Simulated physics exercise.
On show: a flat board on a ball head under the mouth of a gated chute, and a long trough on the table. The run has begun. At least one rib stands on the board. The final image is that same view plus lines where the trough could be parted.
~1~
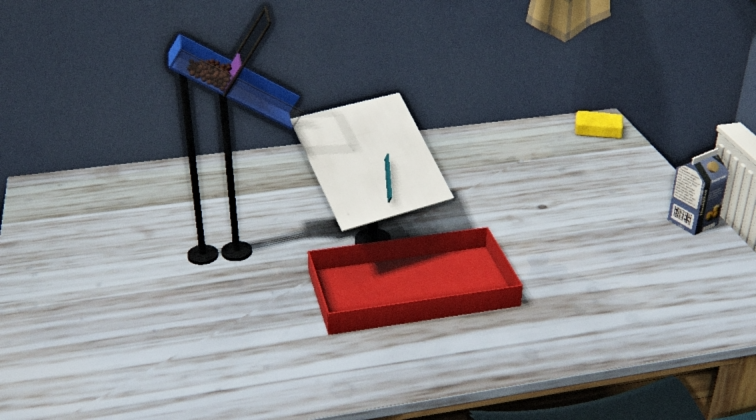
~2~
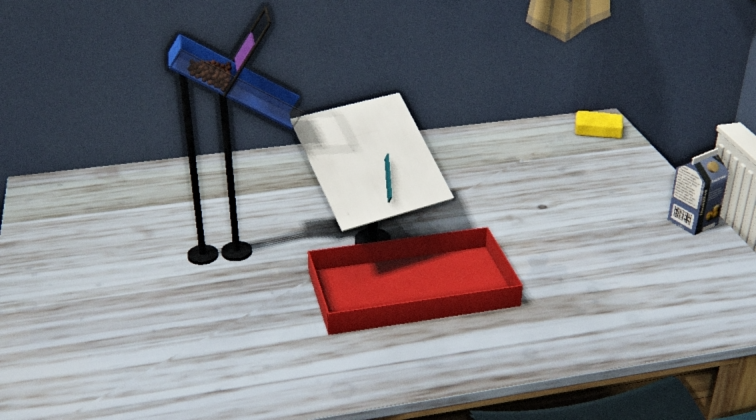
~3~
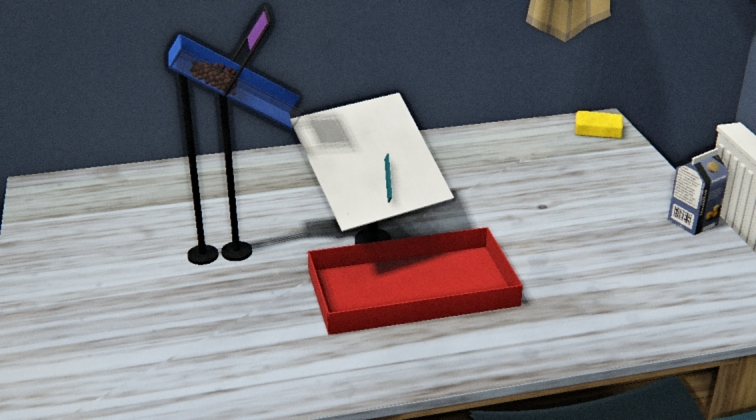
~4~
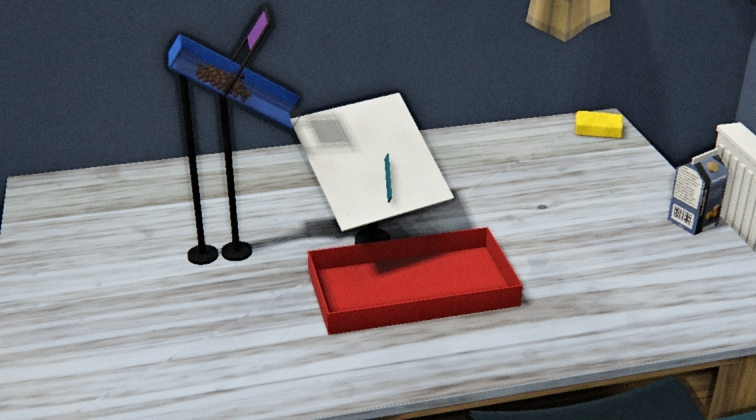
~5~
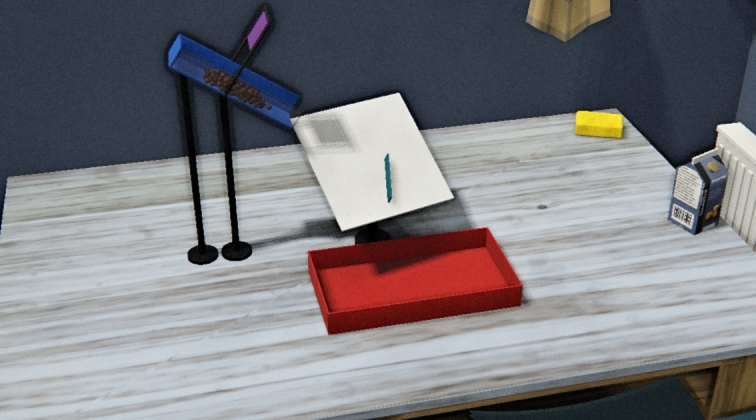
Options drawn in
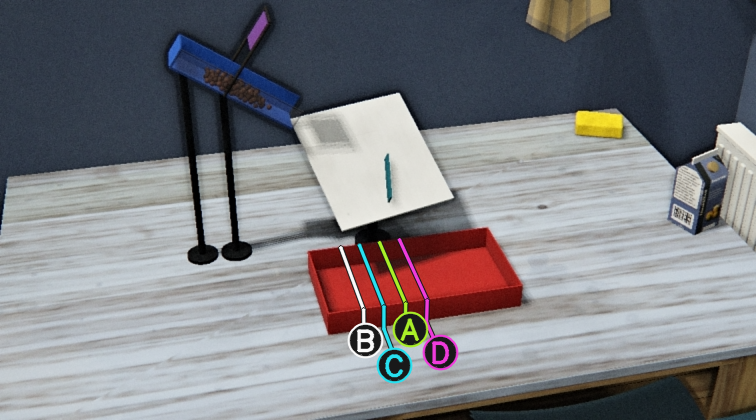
A pile of small brown berries slid partway down a sloping blue chute after a purple gate lifted, while the tilted white board with its teal rib and the empty red tray stayed still.
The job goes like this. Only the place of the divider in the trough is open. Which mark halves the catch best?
Go for A.
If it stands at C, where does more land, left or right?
The right side.
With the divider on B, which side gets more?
The right side.
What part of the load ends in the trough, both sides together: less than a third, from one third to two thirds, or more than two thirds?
About that: More than two thirds.
On the marked copy, line A crosses the front rim at (405, 302); line B crosses the front rim at (363, 308); line C crosses the front rim at (383, 305); line D crosses the front rim at (426, 299).
Choosing A, of what is caught, roughly half on the left of the divider, roughly half on the right.
Choosing B, of what is caught, not one piece on the left of the divider, every piece on the right.
Choosing C, of what is caught, just a few on the left of the divider, almost all on the right.
Choosing D, of what is caught, almost all on the left of the divider, about a tenth on the right.
